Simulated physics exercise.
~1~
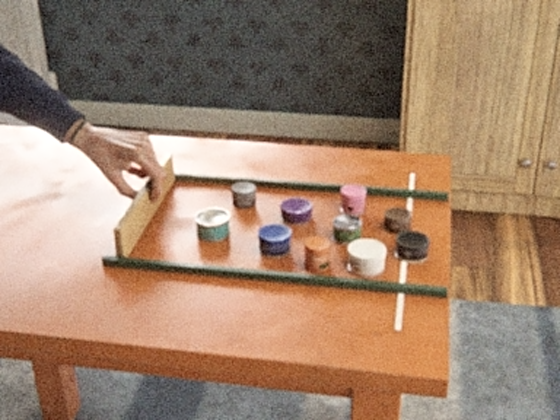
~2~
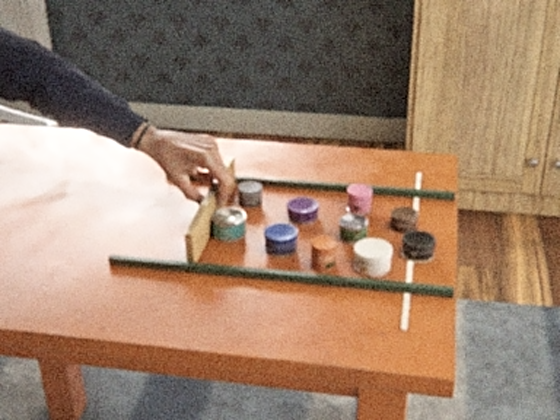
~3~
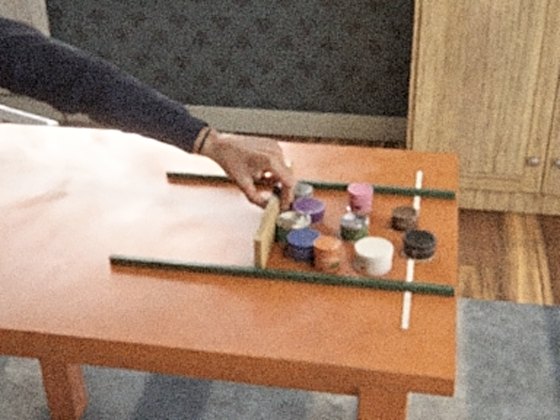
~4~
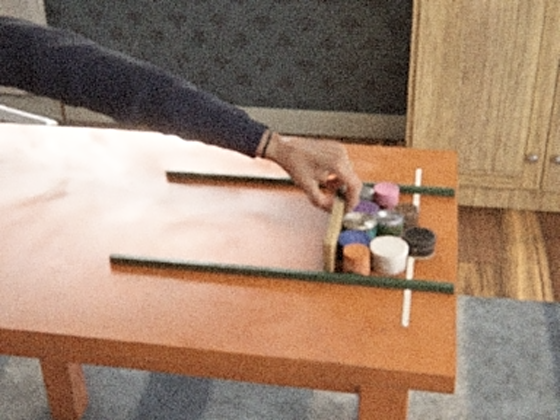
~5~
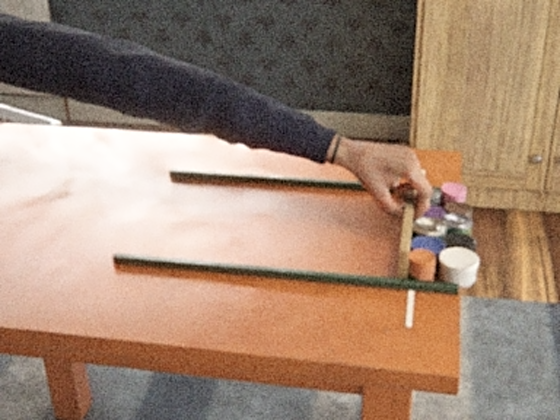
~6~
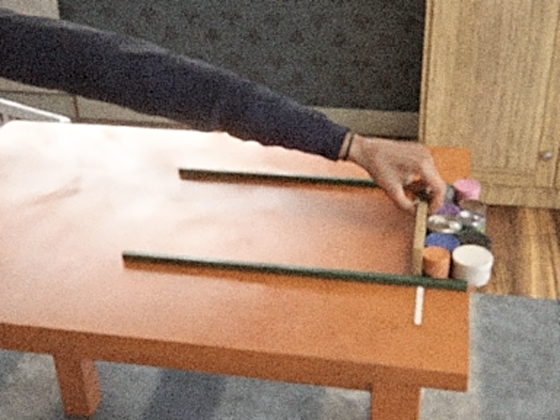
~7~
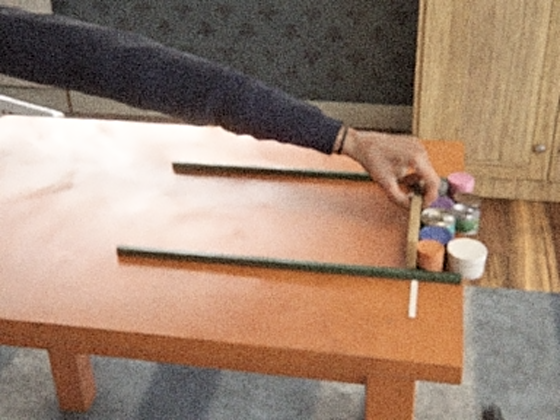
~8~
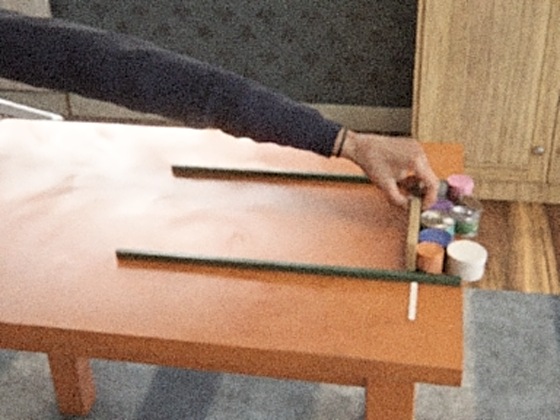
A hand in a dark sleeve holds a small wooden board upright on an orange-brown table, seen from above at a slight angle by a gently swaying camera. Small round pots in grey, turquoise, purple, blue, pink, orange, white, brown and black lie scattered between two dark green strips, with a pale tape line near the right edge. The hand slides the board rightward, gathering the turquoise, grey and blue pots, then the rest, into a tight cluster. The push carries them over the tape to the edge, where the black pot drops off. The board stops near the tape, and the others stay crowded at the table's edge.
